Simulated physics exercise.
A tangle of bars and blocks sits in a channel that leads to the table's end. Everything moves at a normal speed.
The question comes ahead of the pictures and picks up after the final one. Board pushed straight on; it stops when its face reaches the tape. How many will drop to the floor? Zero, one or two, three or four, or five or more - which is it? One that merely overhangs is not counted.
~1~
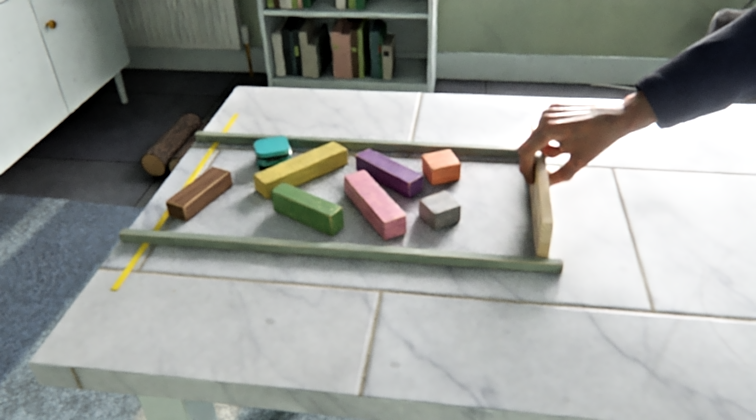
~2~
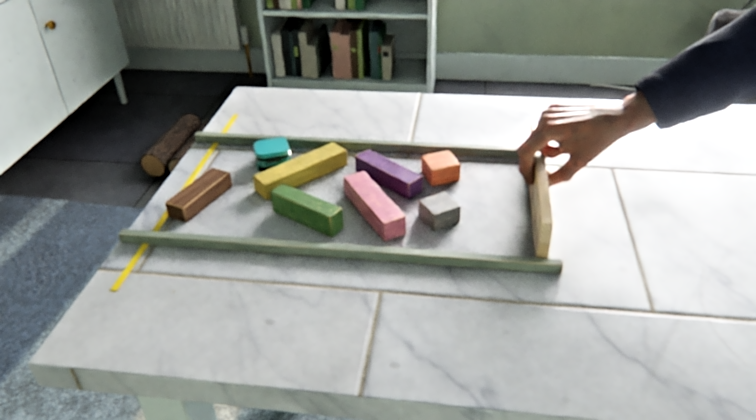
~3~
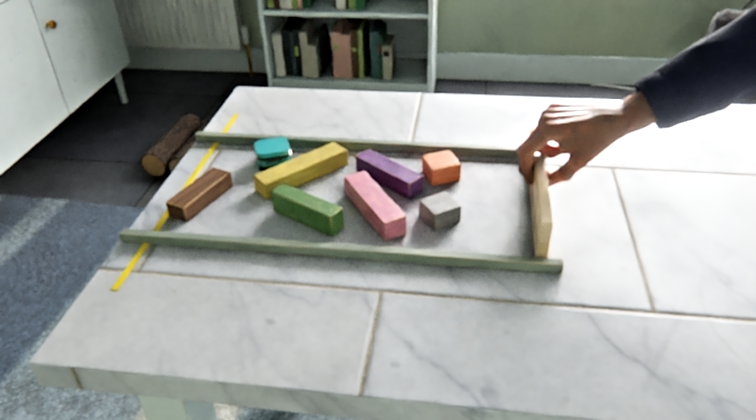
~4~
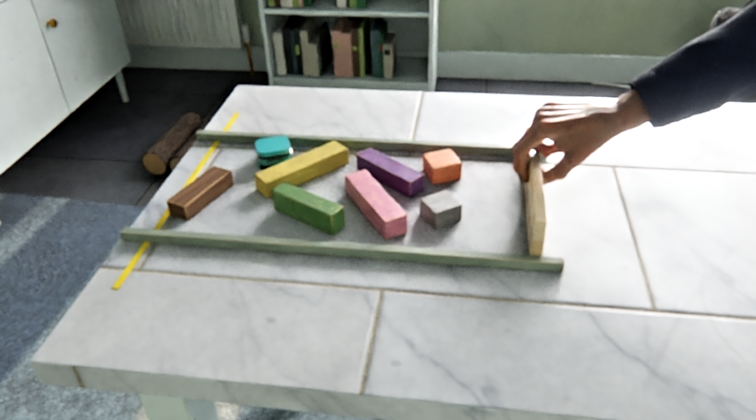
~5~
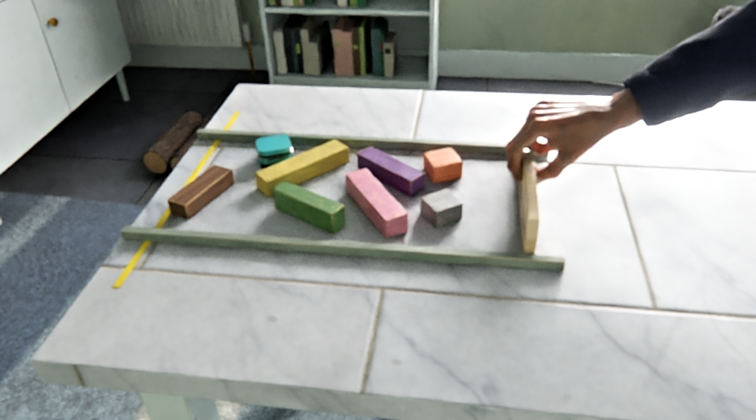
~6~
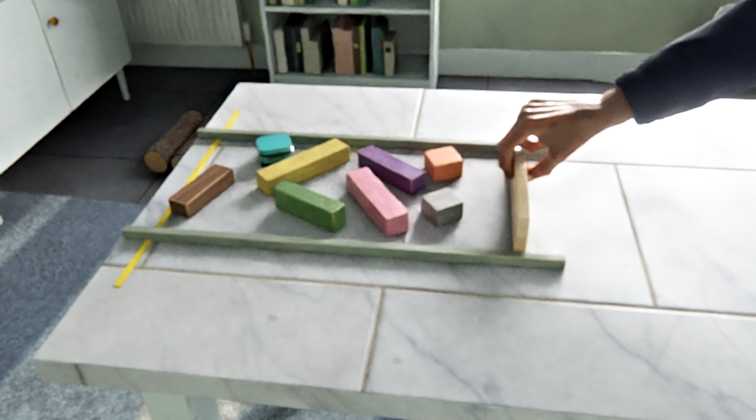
It is five or more.
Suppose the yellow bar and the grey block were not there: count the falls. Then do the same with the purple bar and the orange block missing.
First 5, then 5.
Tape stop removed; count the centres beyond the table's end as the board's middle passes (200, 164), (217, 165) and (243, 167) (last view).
Respectively, 5, 4 and 2.
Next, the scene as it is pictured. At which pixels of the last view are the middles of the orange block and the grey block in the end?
The first near (195, 145), the second near (161, 188).
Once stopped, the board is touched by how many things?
2 of them.
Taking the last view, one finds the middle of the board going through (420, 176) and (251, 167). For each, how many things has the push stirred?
4 and 8.
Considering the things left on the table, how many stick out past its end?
The number overhanging is 2.
Early on, none off yet; brown stick at rest near (203, 190); turquoise case at rest near (275, 151); yellow bar at rest near (304, 166).
A while later, none off yet; brown stick travelled a little near (177, 189); turquoise case travelled well along near (212, 142); yellow bar travelled about its own width near (226, 157).
Finally, the number that fall off is five or more; lost, purple bar, pink bar, green bar, yellow bar, turquoise case and brown stick.
